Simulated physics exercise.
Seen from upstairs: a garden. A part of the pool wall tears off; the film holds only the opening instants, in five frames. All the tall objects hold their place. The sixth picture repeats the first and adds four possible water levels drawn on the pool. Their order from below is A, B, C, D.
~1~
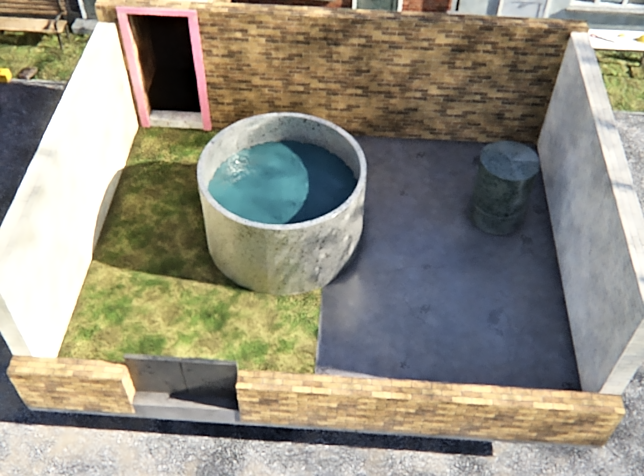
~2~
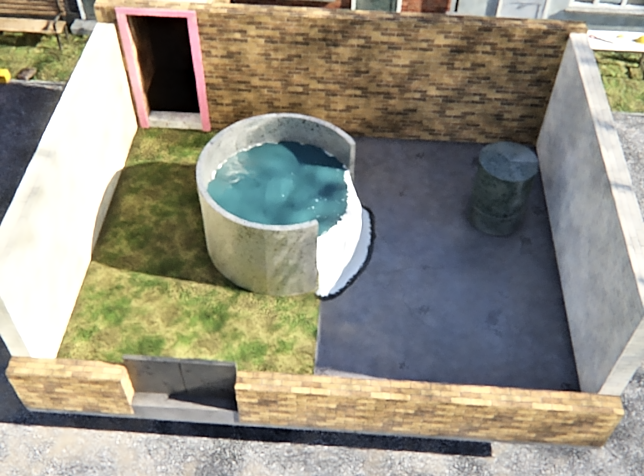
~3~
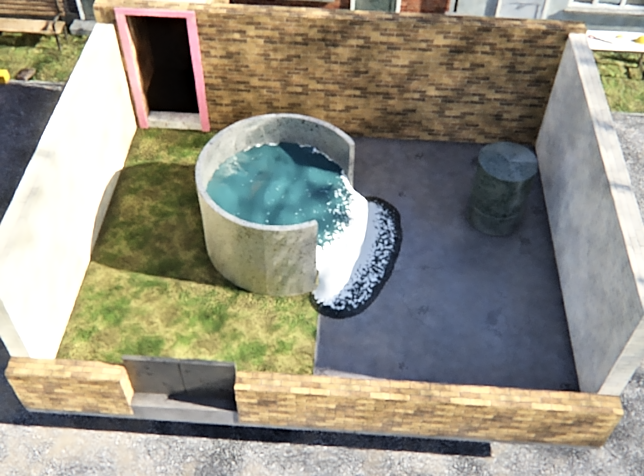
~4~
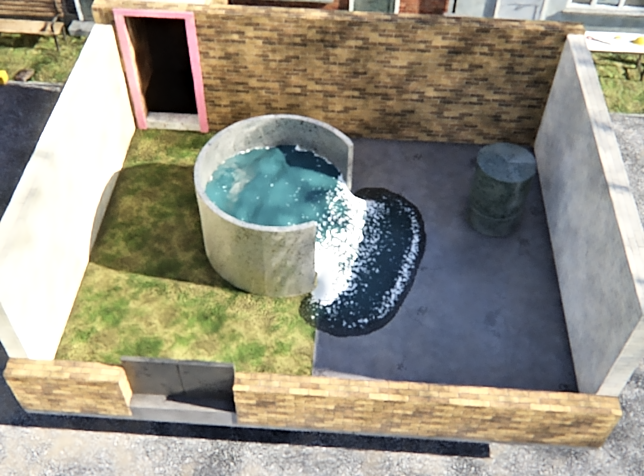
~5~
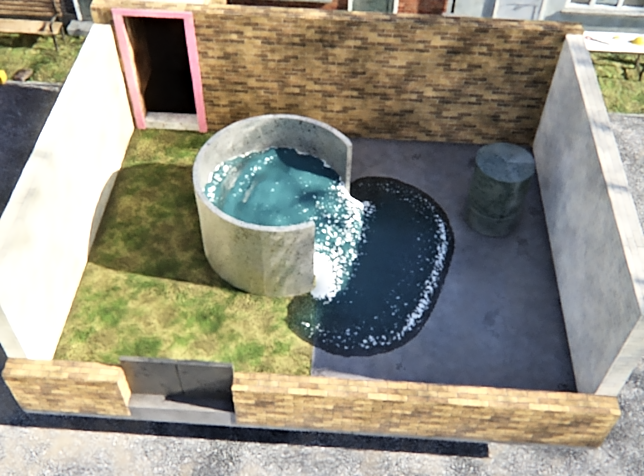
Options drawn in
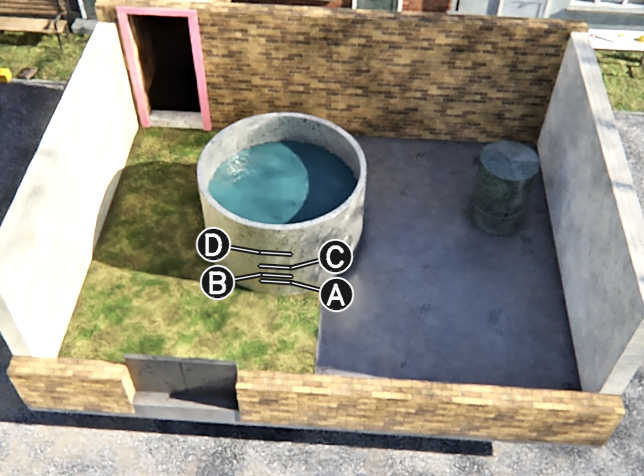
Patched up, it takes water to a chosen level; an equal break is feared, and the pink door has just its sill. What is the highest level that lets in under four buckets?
Mark D just does it.
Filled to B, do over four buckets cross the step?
No, that is safe.
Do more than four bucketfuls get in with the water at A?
No, not at all.
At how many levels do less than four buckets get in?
All of the four.
On the marked copy, A at (276, 281); B at (276, 275); C at (275, 266); D at (274, 253); from the bottom up A, B, C, D.
If A is chosen, nothing gets over.
If B is chosen, nothing gets over.
If C is chosen, nothing gets over.
If D is chosen, a bucket or two gets in.
